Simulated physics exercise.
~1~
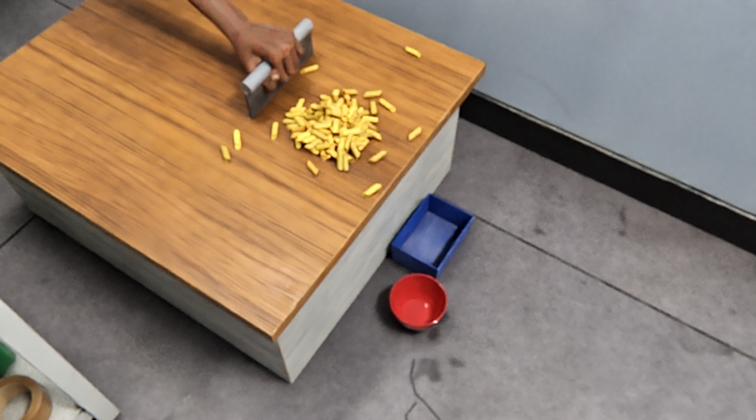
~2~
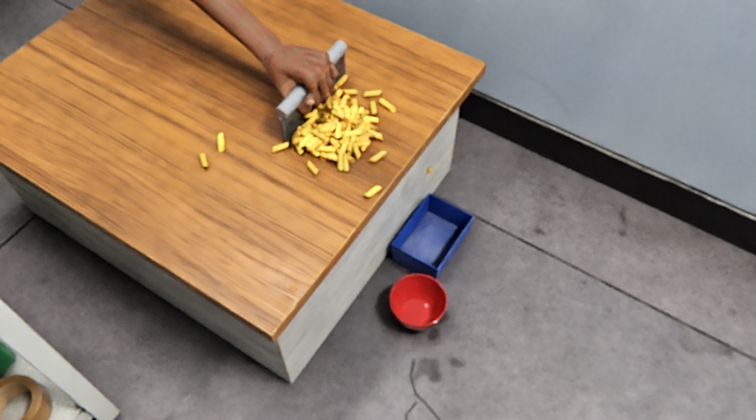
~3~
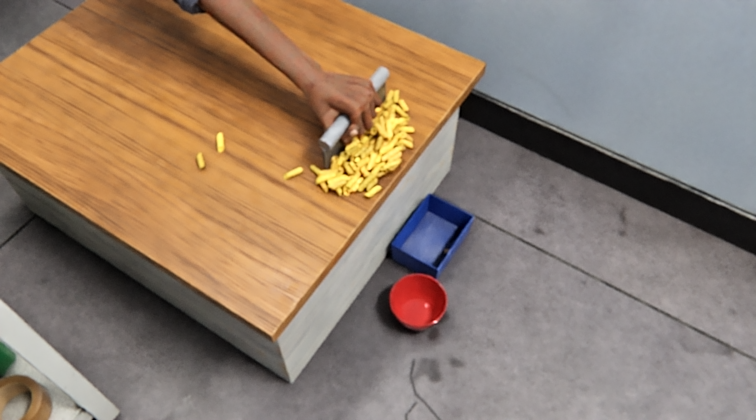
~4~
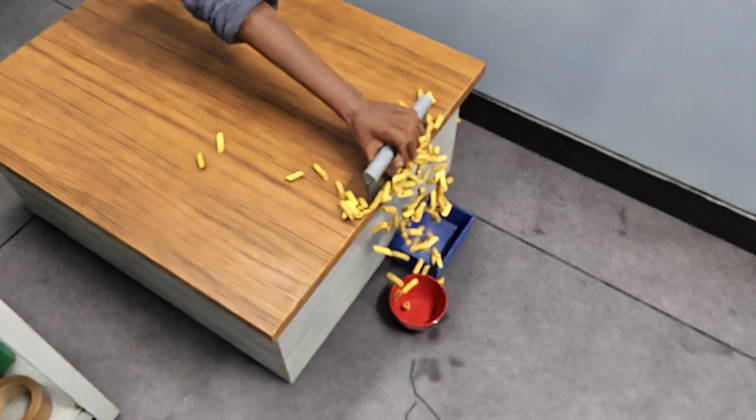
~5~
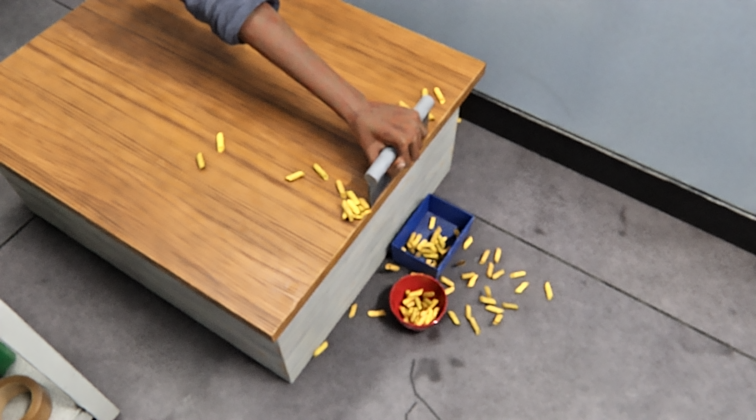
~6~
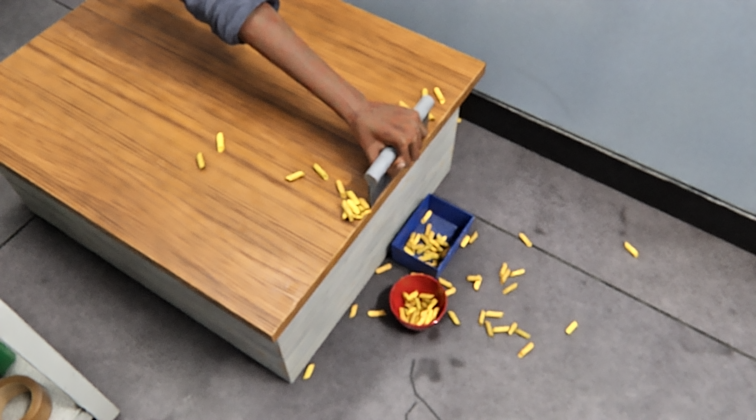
A hand gripping a grey scraper pushes a heap of short yellow pasta pieces across a wooden-topped box, seen from above at an angle. On the grey floor beside it sit a blue tin and, just below that, a red bowl. The scraper sweeps right and down, bunching the pasta against the edge, then stops there as many pieces spill over together. Some land in the tin and some in the bowl, while others bounce and scatter across the floor. At the end, a small cluster and several strays remain on the tabletop.
